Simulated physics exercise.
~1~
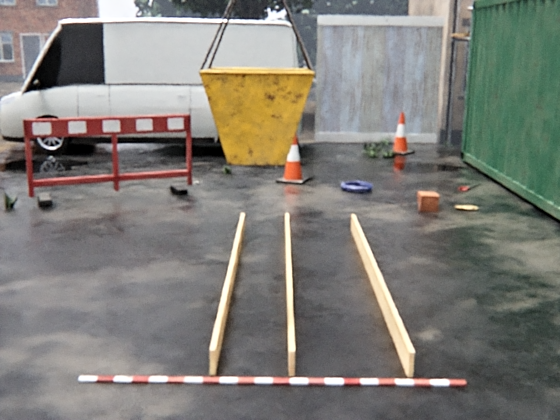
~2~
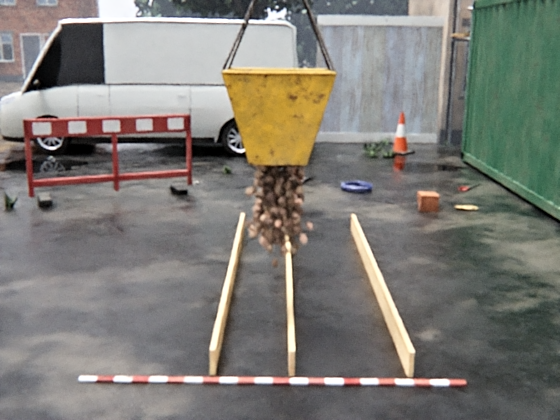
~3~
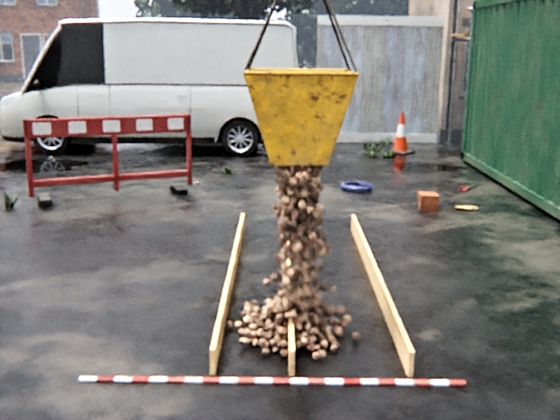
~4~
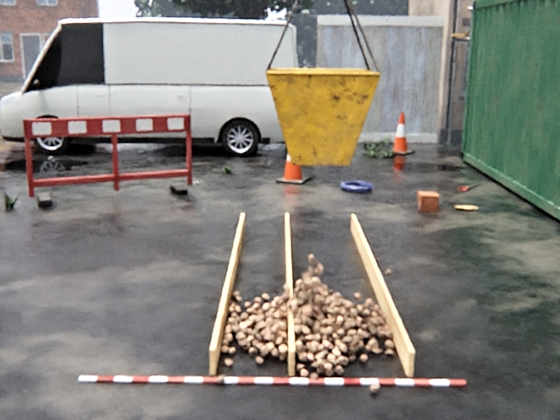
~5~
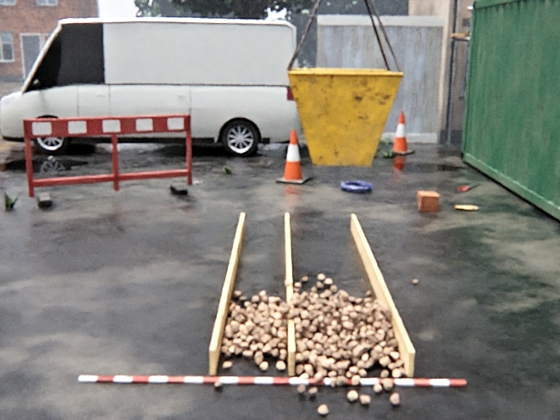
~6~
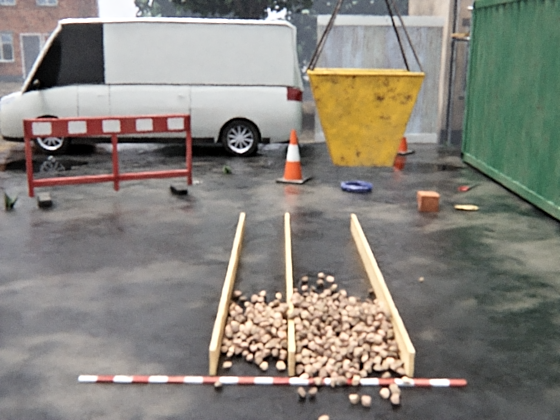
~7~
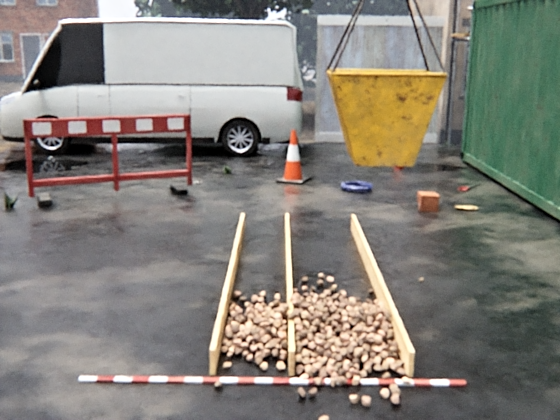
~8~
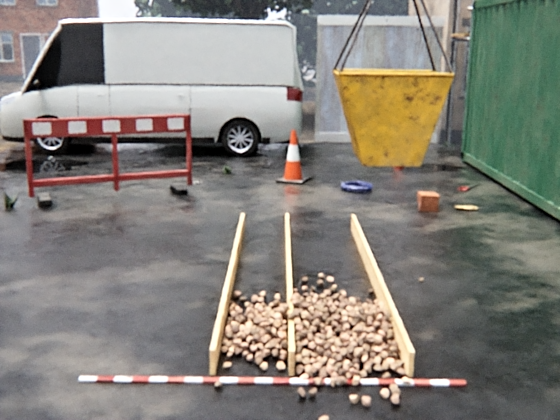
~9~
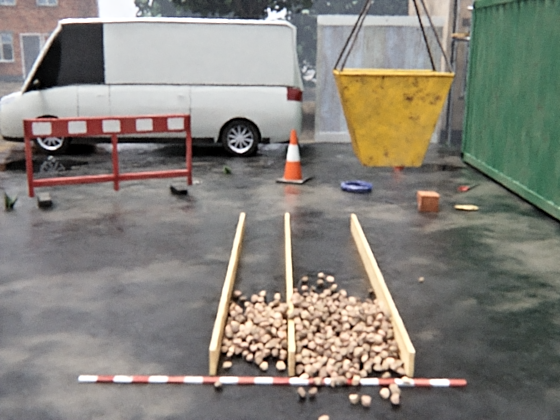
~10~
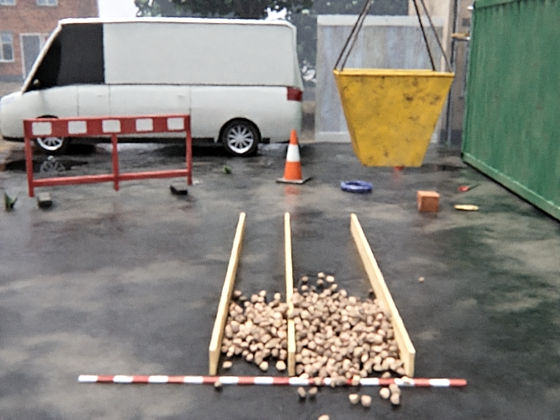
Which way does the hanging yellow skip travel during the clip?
It travels to the right, moving across the yard towards the green container side before coming to rest.
